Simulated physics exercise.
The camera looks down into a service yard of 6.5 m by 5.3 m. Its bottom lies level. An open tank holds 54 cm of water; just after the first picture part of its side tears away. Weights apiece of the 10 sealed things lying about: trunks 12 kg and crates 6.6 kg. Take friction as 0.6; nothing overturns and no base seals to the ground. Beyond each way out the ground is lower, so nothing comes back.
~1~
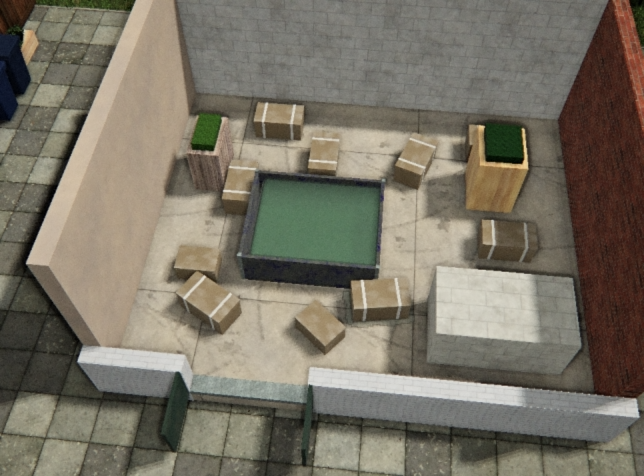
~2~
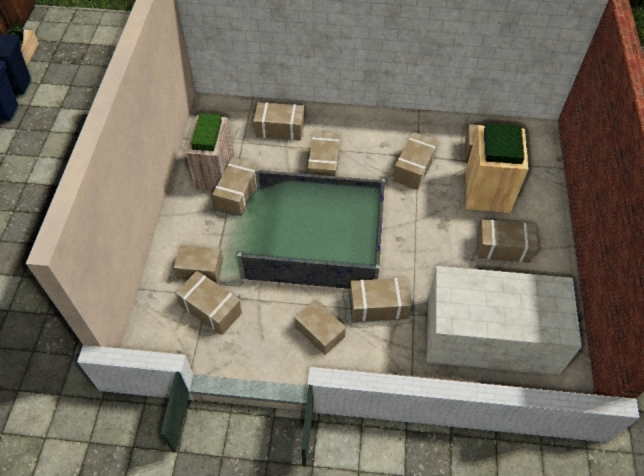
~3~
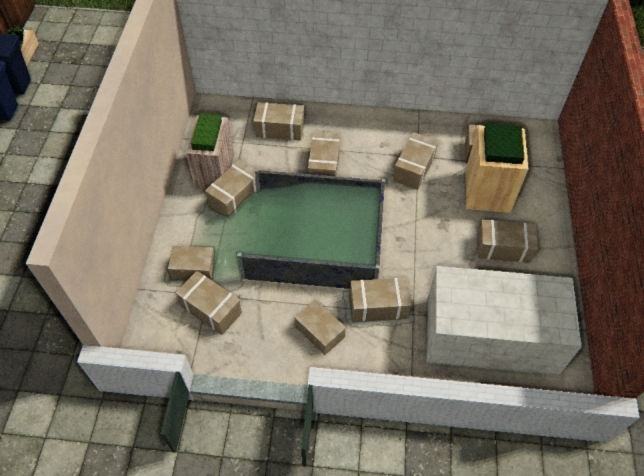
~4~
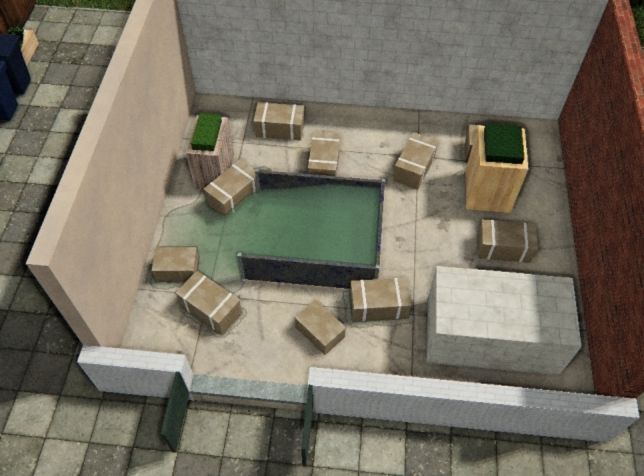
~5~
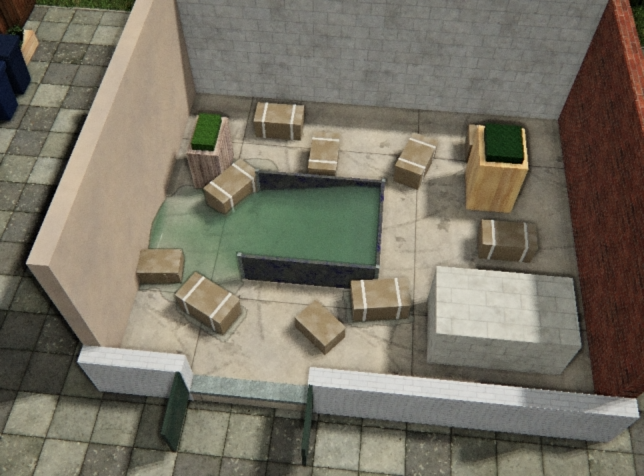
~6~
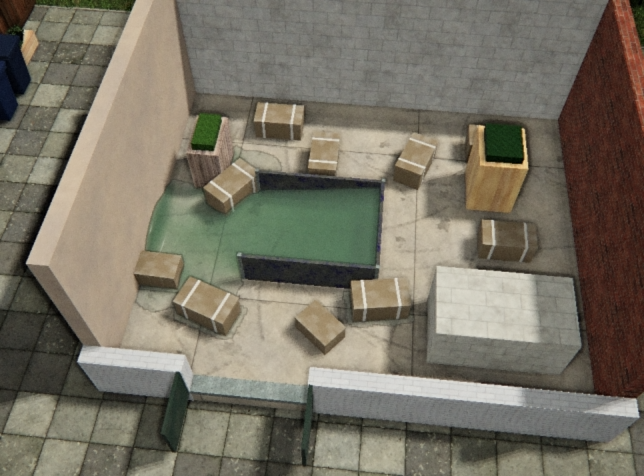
Green water spreading from the open left side of a dark tank across a walled yard, nudging a strapped trunk, then pushing a plain crate left.
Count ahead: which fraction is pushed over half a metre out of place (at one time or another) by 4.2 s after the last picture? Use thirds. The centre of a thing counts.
That comes to from one to two thirds.
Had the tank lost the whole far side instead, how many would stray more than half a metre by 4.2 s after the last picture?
In that case 4 of them.
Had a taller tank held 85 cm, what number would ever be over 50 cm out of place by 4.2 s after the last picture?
In that case 9 of them.
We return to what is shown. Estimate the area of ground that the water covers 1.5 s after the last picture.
Roughly 12.0 m2.
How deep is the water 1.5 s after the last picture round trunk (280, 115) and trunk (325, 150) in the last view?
About 2 and 0 cm.
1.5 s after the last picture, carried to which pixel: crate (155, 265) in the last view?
Near (169, 342).
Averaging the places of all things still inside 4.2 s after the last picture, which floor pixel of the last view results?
At about (390, 218).
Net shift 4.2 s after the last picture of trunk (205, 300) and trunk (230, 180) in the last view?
In turn: 200 cm, 120 cm.
Then, 0.4 s after the last picture 1 of 10 are over 50 cm from their spots; 2 afloat.
Then, 1.5 s after the last picture 1 of 10 are over 50 cm from their spots; 1 afloat.
Then, 2.8 s after the last picture 3 of 10 are over 50 cm from their spots; 3 afloat.
Then, 4.2 s after the last picture 5 of 10 are over 50 cm from their spots, and 5 have been at some point; 5 afloat.
